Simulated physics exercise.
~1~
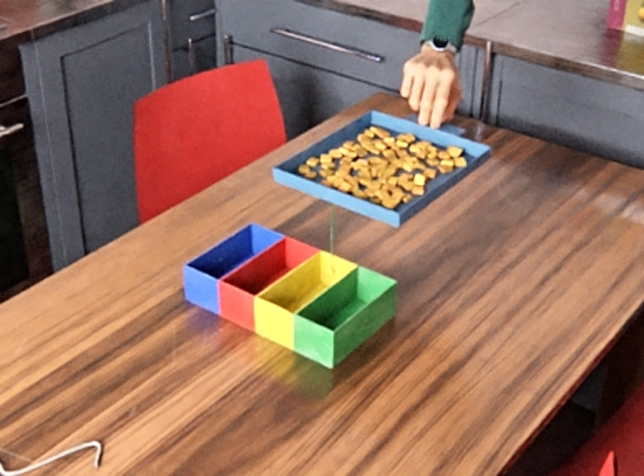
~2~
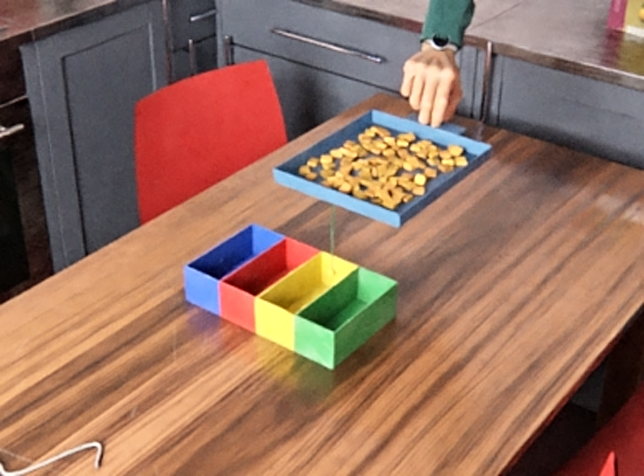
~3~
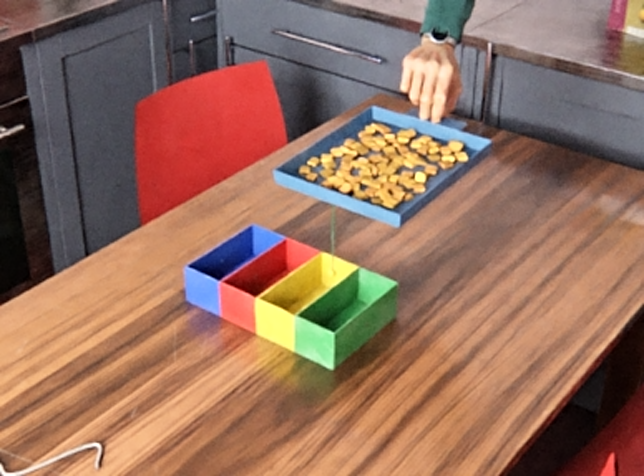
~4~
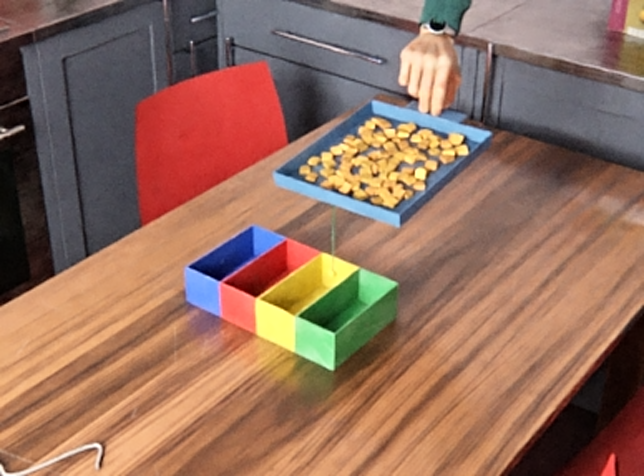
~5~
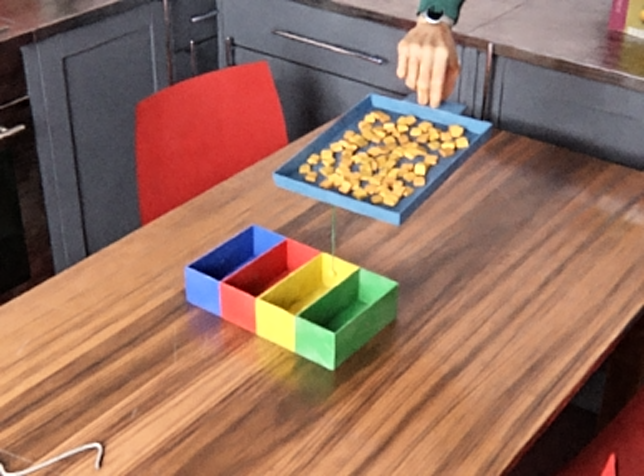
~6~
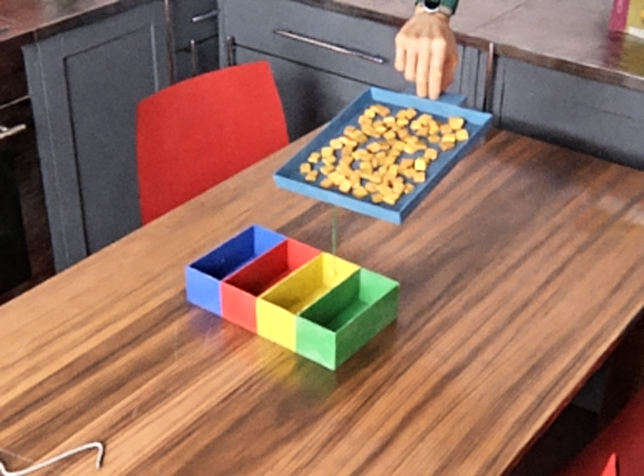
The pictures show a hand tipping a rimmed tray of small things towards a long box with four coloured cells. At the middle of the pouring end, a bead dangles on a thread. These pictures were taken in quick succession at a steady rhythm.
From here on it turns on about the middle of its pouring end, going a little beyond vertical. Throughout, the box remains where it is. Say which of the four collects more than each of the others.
The red one collects the most.
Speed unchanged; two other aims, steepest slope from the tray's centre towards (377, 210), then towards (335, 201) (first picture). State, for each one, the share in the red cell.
The share is 0 per cent in the first and 20 per cent in the second.
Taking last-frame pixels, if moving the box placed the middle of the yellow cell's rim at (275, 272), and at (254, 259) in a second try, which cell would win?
Position one: The yellow cell. Position two: The green cell.
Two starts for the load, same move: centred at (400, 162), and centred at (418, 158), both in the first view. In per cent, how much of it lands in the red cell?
You'd get near 40 percent first and near 50 percent after that.
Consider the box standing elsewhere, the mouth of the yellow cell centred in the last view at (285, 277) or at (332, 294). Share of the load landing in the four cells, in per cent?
Well, you'd get about 90 per cent and then about 100 per cent.
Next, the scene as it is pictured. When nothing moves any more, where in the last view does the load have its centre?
Once nothing moves, the middle sits near (272, 308).
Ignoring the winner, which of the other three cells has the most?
Yellow.
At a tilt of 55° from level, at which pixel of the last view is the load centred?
In the last view the centre sits at roughly (333, 160).
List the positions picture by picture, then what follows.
In the first picture, corners of the pouring end at (275, 168) and (399, 213), level; middle of the load at (382, 160), cereal squares; bead on its thread at (331, 272); blue cell at (202, 287); red cell at (237, 303); yellow cell at (274, 320); green cell at (313, 338).
In the second picture, corners of the pouring end at (275, 169) and (399, 213), level; middle of the load at (382, 160).
In the third picture, corners of the pouring end at (275, 170) and (399, 214), tipped barely, lowest at the left corner; middle of the load at (383, 158).
In the fourth picture, corners of the pouring end at (275, 172) and (399, 214), tipped a little, lowest at the left corner; middle of the load at (383, 154).
In the fifth picture, corners of the pouring end at (275, 173) and (398, 213), tipped a little, lowest at the left corner; middle of the load at (392, 158).
In the sixth picture, corners of the pouring end at (275, 174) and (398, 212), tipped a little, lowest at the left corner; middle of the load at (393, 154); blue cell at (204, 288); red cell at (239, 304); yellow cell at (276, 321); green cell at (315, 339).
Soon after the last picture, tray tipped steeply; all on the tray.
A little later, tray tipped right over; nearly all on the tray; a small part in the red cell.
Later still, tray tipped past a quarter turn; about half in the red cell; about a third in the yellow cell; a small part in the green cell; a stray few in the blue cell; a stray few falling or outside the box.
At rest, tray tipped past a quarter turn; about half in the red cell; about a third in the yellow cell; a small part in the green cell; a stray few in the blue cell; a stray few outside the box.
